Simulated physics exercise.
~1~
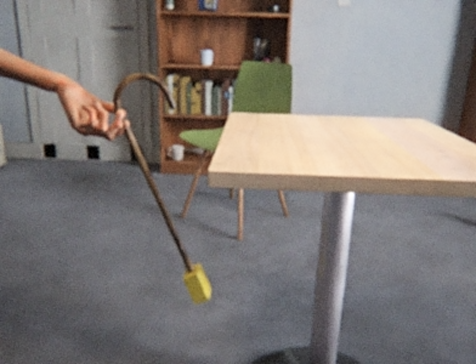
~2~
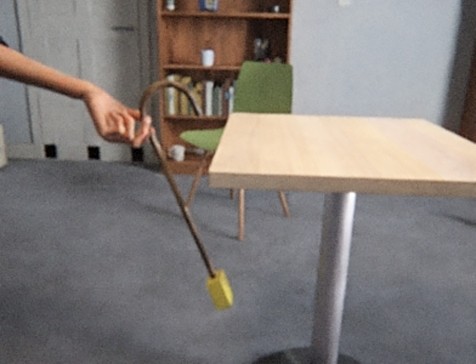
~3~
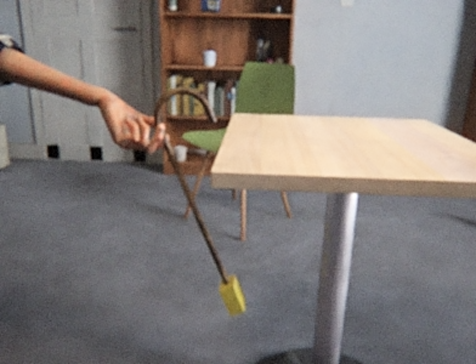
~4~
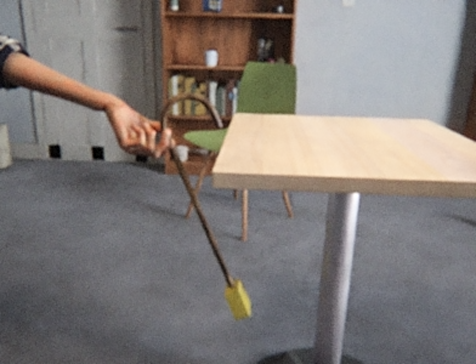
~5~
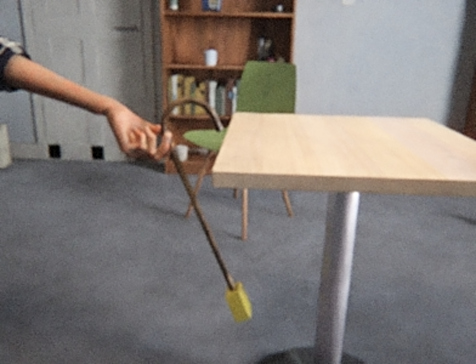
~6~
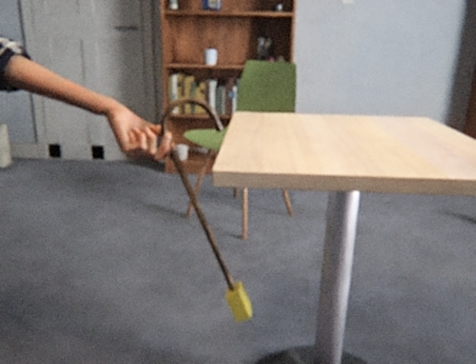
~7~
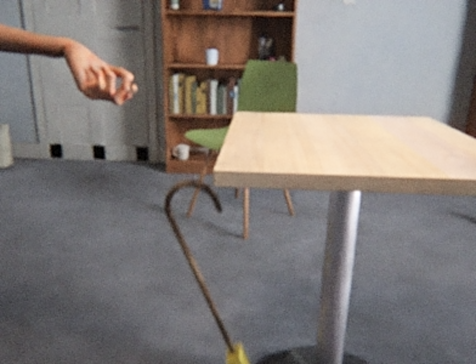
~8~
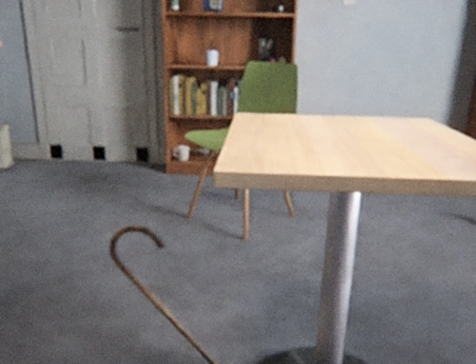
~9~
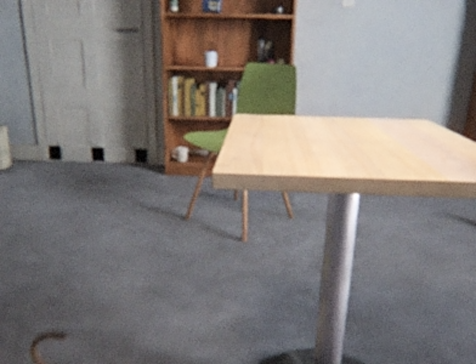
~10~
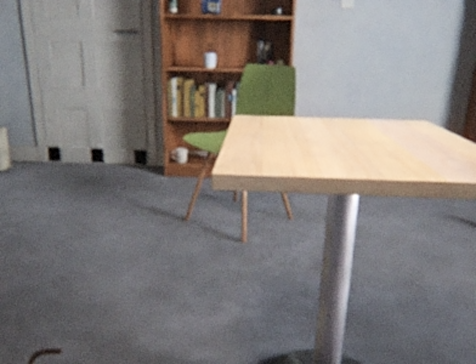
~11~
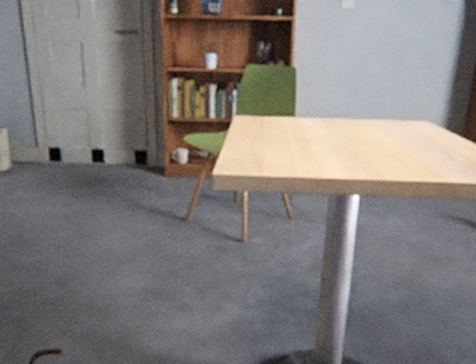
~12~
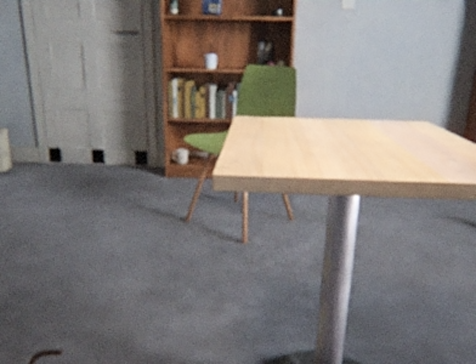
A hand reaches in from the left of a grey-carpeted room, holding a thin brown stick with a hooked top and a yellow block-like end, seen from a slightly swaying camera. A pale wooden table on a metal post stands at right, with a green chair and a bookcase behind. The hand carries the stick right, toward the table's near left corner, and holds it there, clear of the top. The fingers open and the hand draws back out of view. The stick drops beside the table, tips over to the left, and comes to rest low down, with only its curved tip showing at bottom left.
